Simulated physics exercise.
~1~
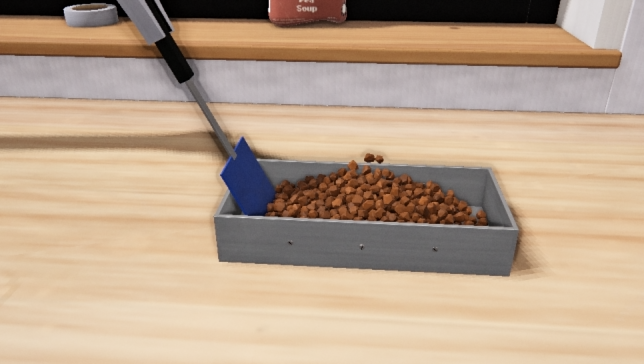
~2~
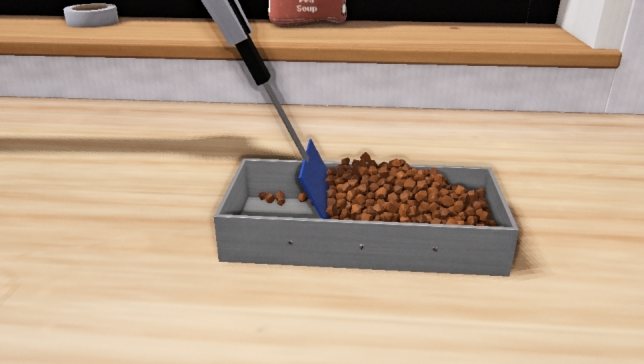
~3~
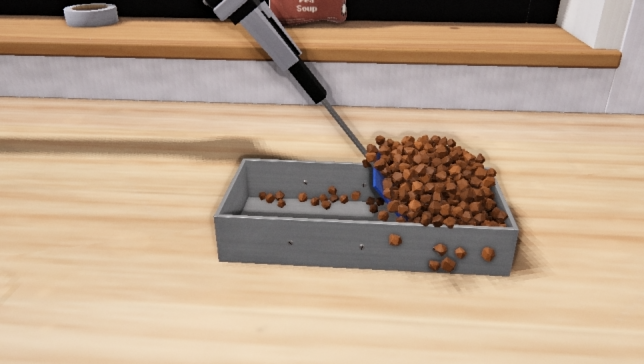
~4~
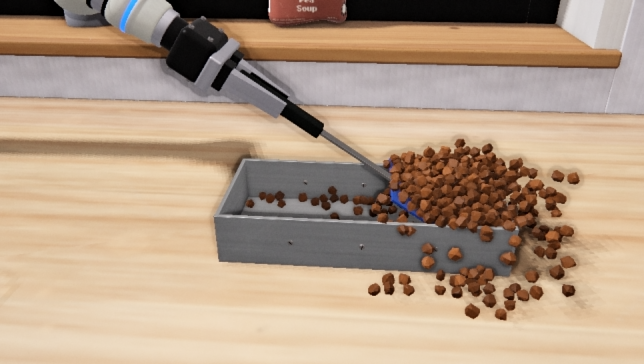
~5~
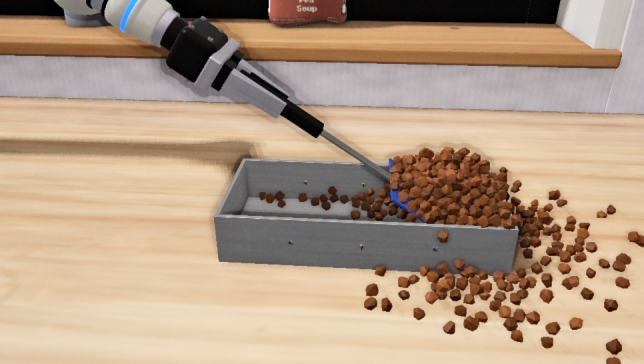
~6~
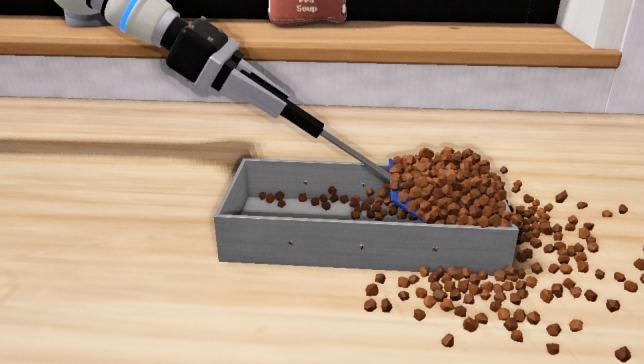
On a light wooden surface, a robot arm sweeps a blue paddle rightward through a gray tray of brown pellets, piling them at the right end until many spill over the sides; the paddle tilts and stops, and the scattered pellets settle around the still-heaped tray.
